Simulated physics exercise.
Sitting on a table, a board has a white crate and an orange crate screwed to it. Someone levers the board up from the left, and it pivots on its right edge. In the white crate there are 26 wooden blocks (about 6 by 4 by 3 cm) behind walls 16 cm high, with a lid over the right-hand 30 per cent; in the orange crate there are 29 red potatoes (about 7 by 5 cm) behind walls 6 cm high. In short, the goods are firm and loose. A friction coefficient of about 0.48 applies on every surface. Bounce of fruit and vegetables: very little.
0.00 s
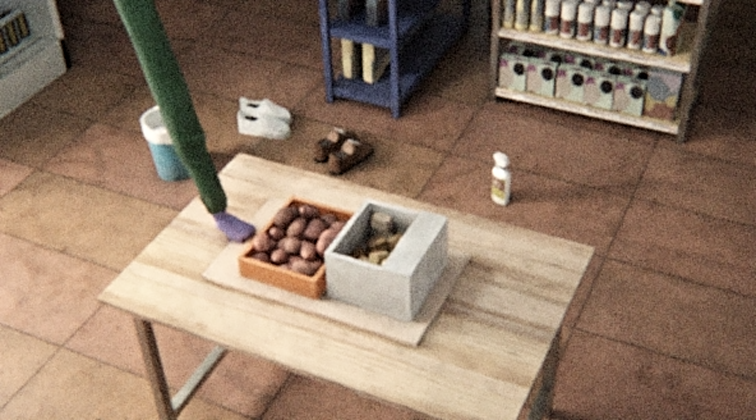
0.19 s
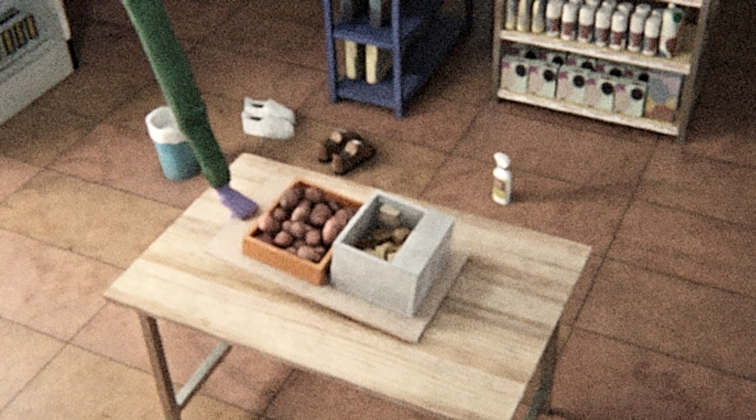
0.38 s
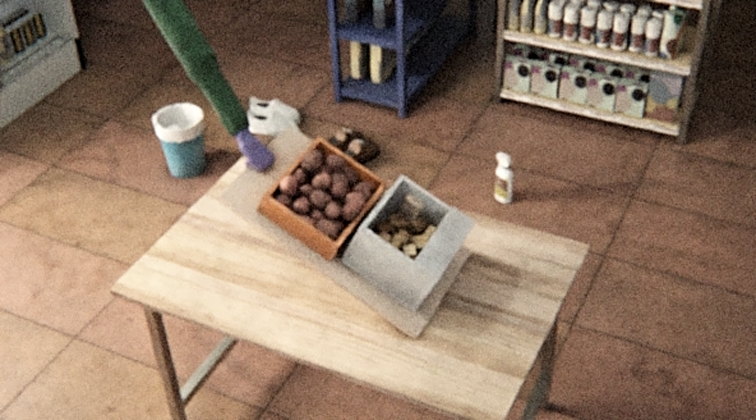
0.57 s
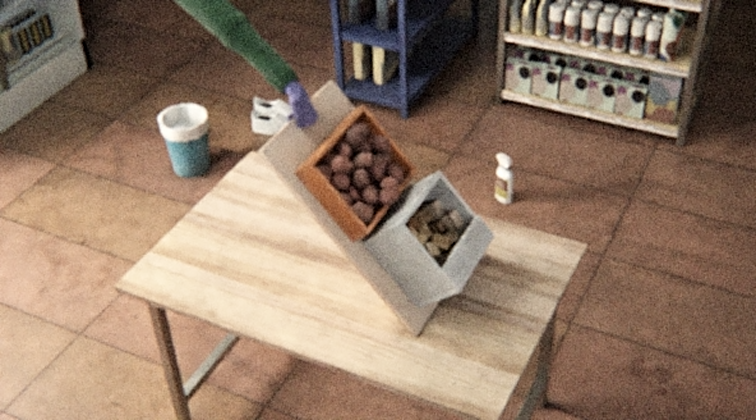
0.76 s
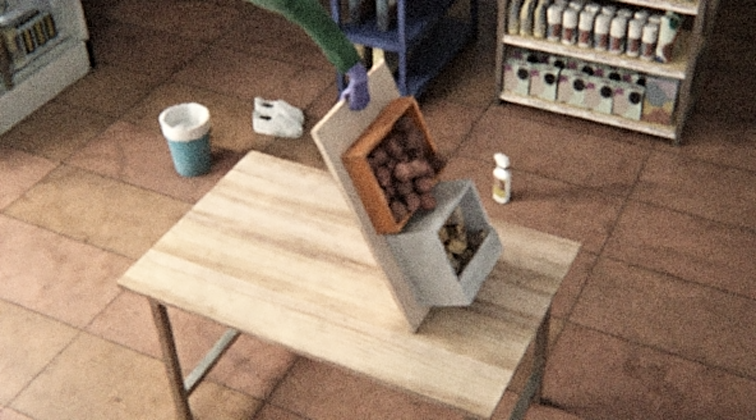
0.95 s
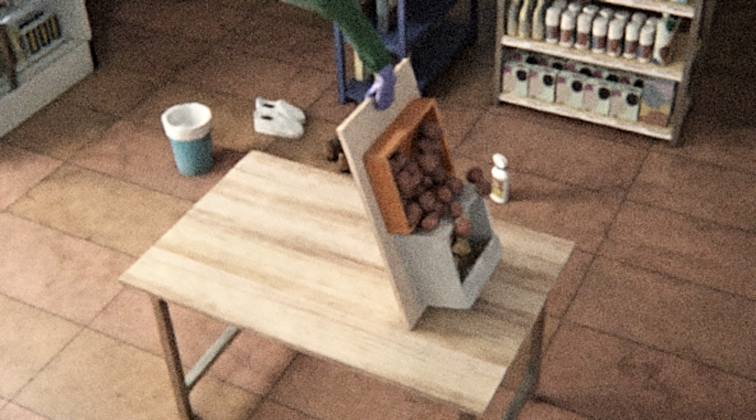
A green-sleeved arm with a purple-gloved hand reaches in from the upper left over a pale wooden table, seen from above in a brown-tiled room with stocked shelves behind. On the table, a board carries an orange crate of reddish potatoes beside a partly covered white crate of wooden blocks. The hand raises the board's left side steeply about its right edge, potatoes begin leaving the orange crate, and the camera shifts slightly.
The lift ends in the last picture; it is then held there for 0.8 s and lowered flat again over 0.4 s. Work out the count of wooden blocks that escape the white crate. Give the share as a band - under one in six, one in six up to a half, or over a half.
Under one in six escape.
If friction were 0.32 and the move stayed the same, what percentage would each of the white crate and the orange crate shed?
White crate 0, orange crate 60 per cent.
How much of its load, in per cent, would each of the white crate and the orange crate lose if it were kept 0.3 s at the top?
White crate 0%, orange crate 70%.
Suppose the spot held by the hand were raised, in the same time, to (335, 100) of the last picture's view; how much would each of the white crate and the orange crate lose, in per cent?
In that case white crate sheds 0 percent of its load and orange crate sheds 30 percent.
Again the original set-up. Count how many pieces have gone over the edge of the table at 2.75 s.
About 6.
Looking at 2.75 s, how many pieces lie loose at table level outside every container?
Count of pieces: About 8.
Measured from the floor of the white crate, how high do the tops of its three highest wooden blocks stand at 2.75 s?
11 cm, more or less.
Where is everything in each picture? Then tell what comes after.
In the first picture (each is followed by its nearest rim corner in this view; the camera moves round a little), white crate, (406, 276); orange crate, (312, 279); 0° from level; none out.
The second picture shows white crate, (414, 274); orange crate, (317, 267); 8° from level.
The third picture shows white crate, (434, 277); orange crate, (335, 244); 26° from level.
The fourth picture shows white crate, (455, 288); orange crate, (367, 229); 48° from level.
The fifth picture shows white crate, (466, 300); orange crate, (397, 228); 66° from level; 5 out, the lowest potato at (426, 202).
The sixth picture shows white crate, (466, 304); orange crate, (409, 230); 74° from level; 9 out, the lowest potato at (436, 211).
After 1.24 s, tilt 74°; white crate 26 in, 0 out and orange crate 15 in, 14 out.
After 1.60 s, tilt 74°; white crate 26 in, 0 out and orange crate 14 in, 15 out.
After 2.10 s, tilt 3°; white crate 26 in, 0 out and orange crate 8 in, 21 out.
When it is over (at 2.75 s), white crate 26 in, 0 out and orange crate 8 in, 21 out. Asked share, 0 of 26, 0 per cent.
